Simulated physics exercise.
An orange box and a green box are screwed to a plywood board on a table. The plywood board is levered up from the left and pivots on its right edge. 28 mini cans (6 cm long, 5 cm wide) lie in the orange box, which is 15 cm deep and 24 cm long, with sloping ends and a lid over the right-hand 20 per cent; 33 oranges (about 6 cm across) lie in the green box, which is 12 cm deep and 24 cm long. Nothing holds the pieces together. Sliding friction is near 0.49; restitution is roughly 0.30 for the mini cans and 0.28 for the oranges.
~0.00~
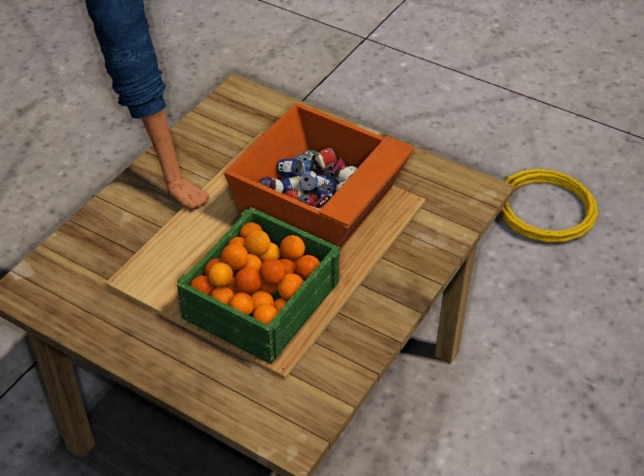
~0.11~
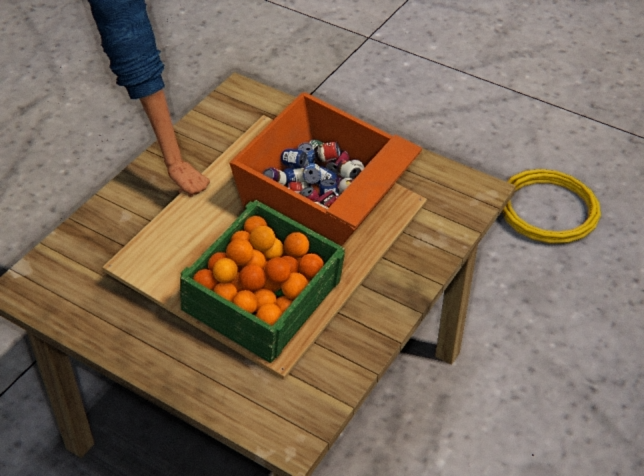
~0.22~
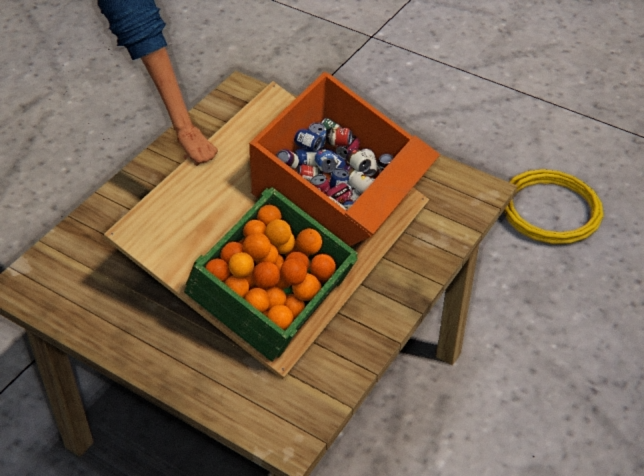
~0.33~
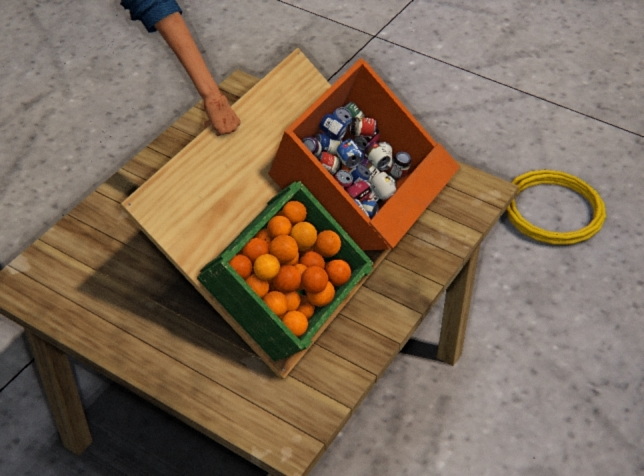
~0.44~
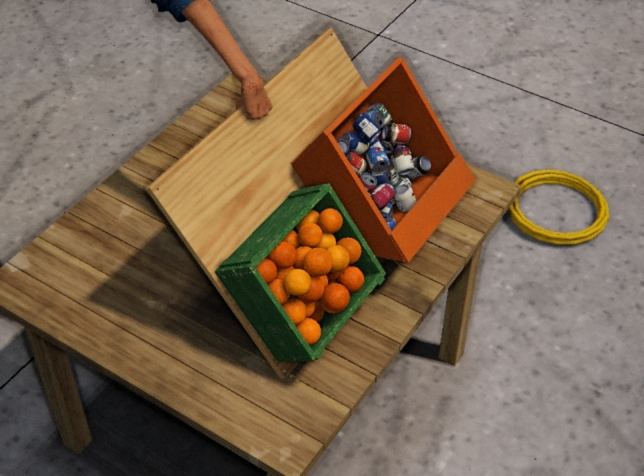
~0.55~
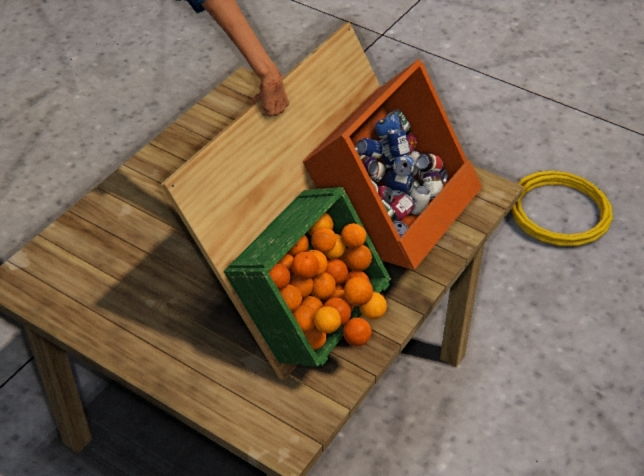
The clip shows a hand raising the left side of a plywood board on a wooden table, tilting it steeply to the right along with an orange box of small cans and a green box of oranges, whose contents shift.
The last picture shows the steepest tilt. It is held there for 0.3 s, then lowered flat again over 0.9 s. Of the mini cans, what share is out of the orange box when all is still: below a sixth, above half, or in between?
Out of the orange box go under a sixth of the mini cans.
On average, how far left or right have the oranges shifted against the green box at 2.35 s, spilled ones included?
Some 36 cm rightwards.
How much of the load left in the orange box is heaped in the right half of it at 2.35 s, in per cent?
Roughly 70 in a hundred.
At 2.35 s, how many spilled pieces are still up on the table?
About 0.
After 0.84 s, tilt 58°; the orange box has all 28 and the green box is down by 6 of 33.
After 1.20 s, tilt 39°; the orange box has all 28 and the green box is down by 8 of 33.
After 1.70 s, tilt 1°; the orange box has all 28 and the green box is down by 8 of 33.
When it is over (at 2.35 s), the orange box has all 28 and the green box is down by 8 of 33. Asked share, 0 of 28, 0 per cent.
